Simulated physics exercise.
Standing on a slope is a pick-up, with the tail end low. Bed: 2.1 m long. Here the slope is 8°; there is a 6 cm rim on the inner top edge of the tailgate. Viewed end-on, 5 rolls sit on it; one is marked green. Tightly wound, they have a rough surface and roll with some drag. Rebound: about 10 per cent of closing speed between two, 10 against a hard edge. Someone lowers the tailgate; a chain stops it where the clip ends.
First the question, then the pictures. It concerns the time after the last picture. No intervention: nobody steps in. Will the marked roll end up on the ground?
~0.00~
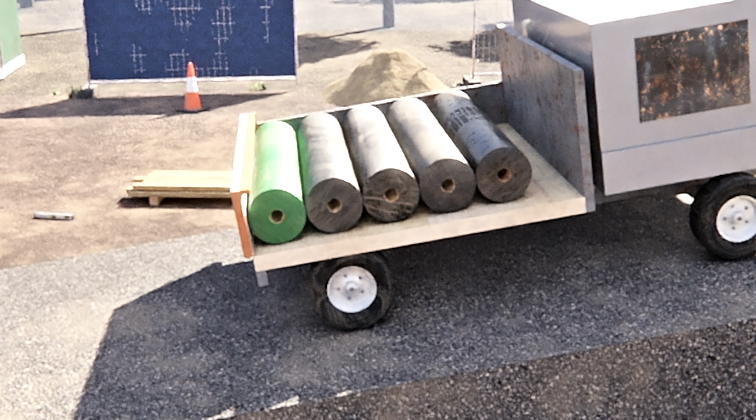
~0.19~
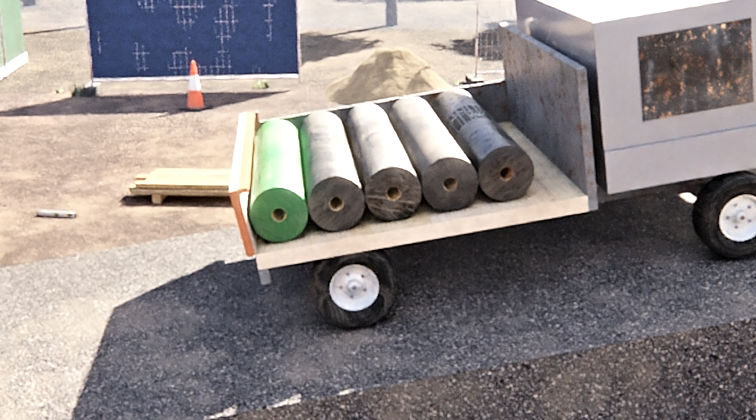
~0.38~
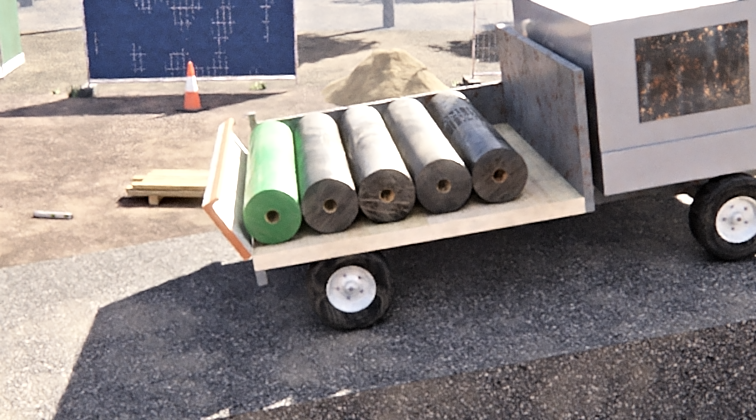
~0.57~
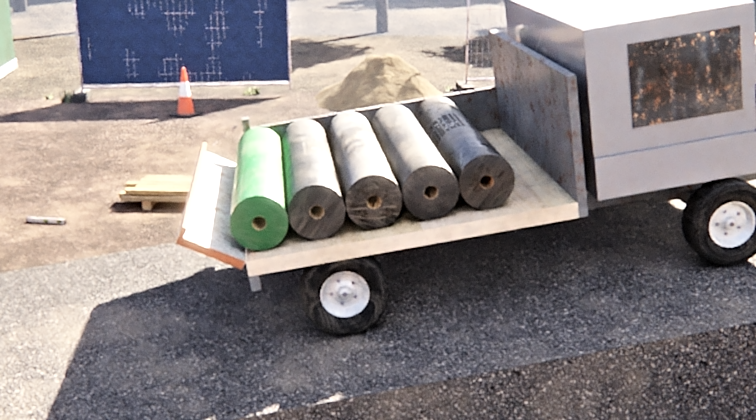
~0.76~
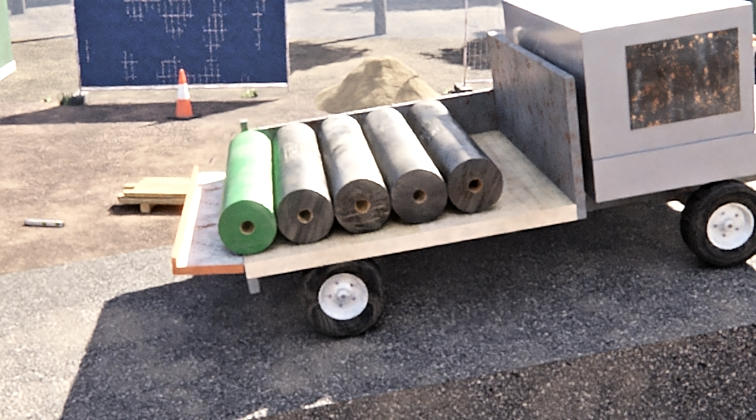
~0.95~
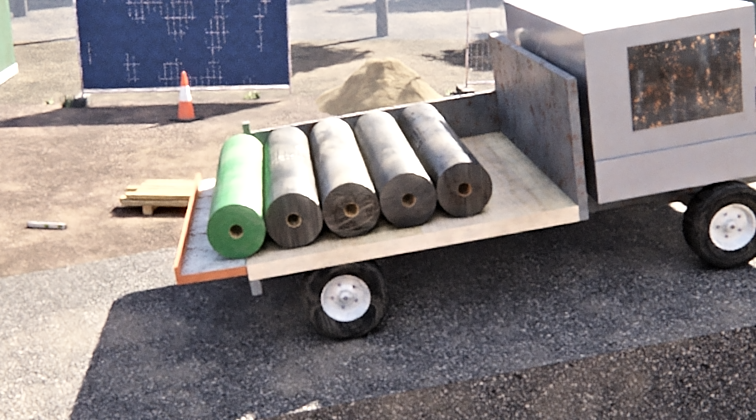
Green roll: Stays on.
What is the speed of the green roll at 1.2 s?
Its speed is roughly 0.6 m/s.
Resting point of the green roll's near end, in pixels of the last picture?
At about (195, 233).
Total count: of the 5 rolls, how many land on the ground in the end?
Altogether that makes 0.
After 1.2 s, green is on the gate, 15 cm past the hinge, rolling left; 0 of 5 are out.
After 1.3 s, green is on the gate, 20 cm past the hinge, rolling left; 0 of 5 are out.
After 1.5 s, green is on the gate, 30 cm past the hinge; 0 of 5 are out.
At rest (1.7 s), green is on the gate, 30 cm past the hinge; 0 of 5 are out.
